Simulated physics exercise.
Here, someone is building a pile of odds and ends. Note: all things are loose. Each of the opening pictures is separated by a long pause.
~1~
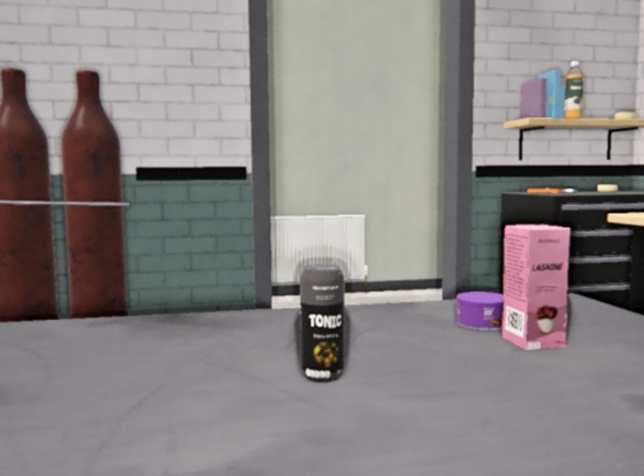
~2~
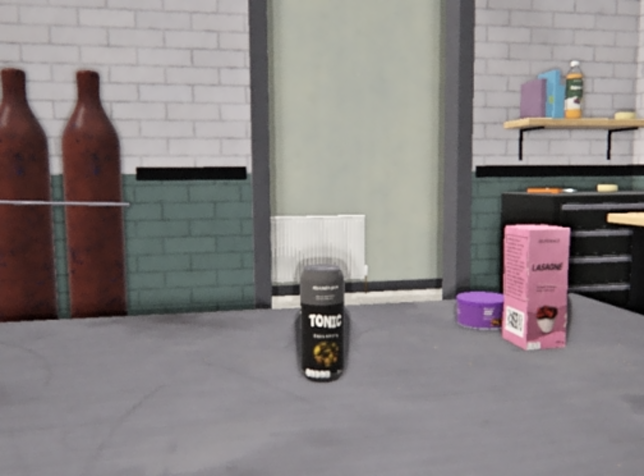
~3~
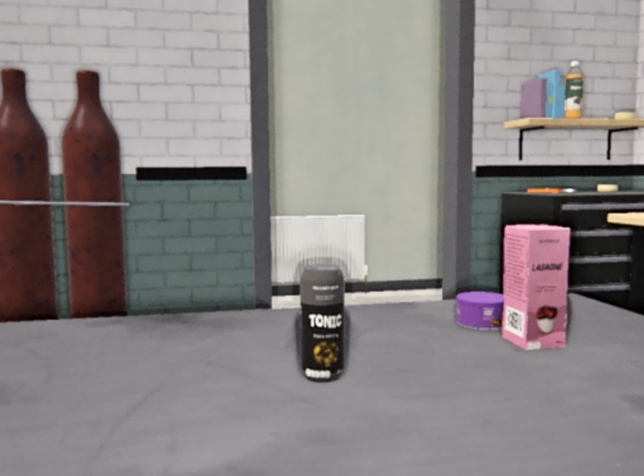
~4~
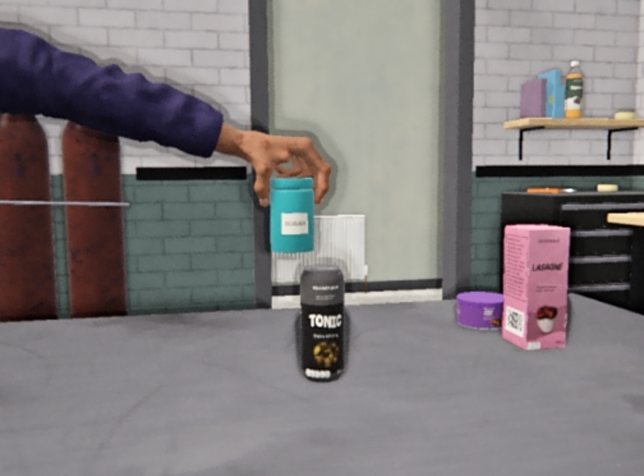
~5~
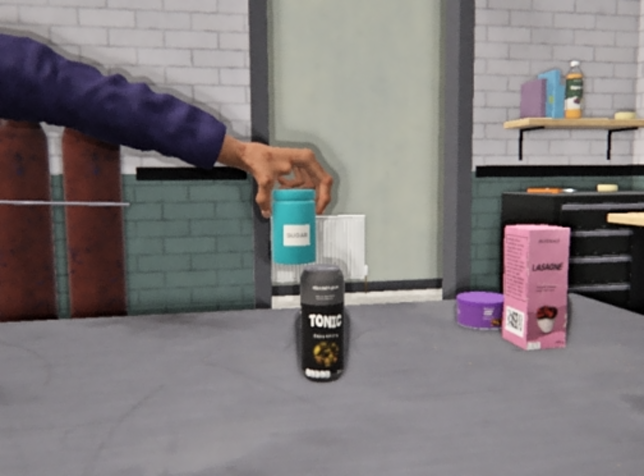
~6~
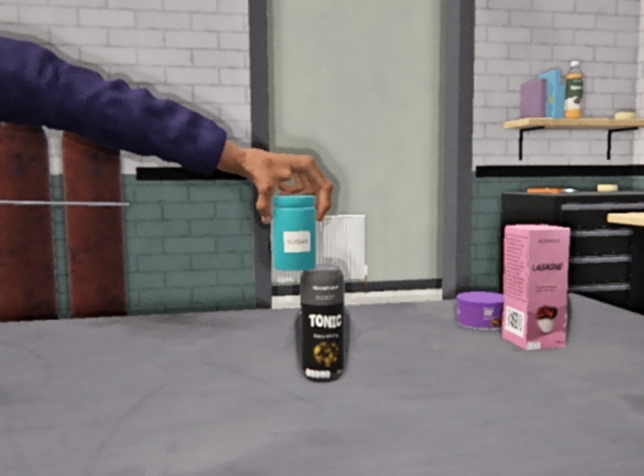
A hand in a dark blue sleeve enters from the left, holding a turquoise jar, after a stretch in which nothing moves before the still camera, set level with a grey tabletop in a brick-walled room. A black can labelled tonic stands near the middle, with a purple tub and pink carton to the right. The hand lowers the jar slightly, just above and behind the can's top.
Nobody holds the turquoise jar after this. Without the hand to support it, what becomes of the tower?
The pile can't cope with it, I'd say.
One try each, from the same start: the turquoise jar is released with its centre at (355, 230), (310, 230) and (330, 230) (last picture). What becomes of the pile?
In the first case it loses its balance; in the second case it stays up; in the third case it keeps its balance.
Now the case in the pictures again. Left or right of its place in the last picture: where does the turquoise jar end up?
Well, it travels over to the left.
Then, 0.40 s past the last view, turquoise jar now fallen.
Then, 0.50 s past the last view, things are still on the move.
Then, 1.50 s past the last view, nothing new.
Finally, fallen, turquoise jar; the other 3 still in place. Final places as the last picture's camera would see them, turquoise jar near (214, 365). The pile comes apart.
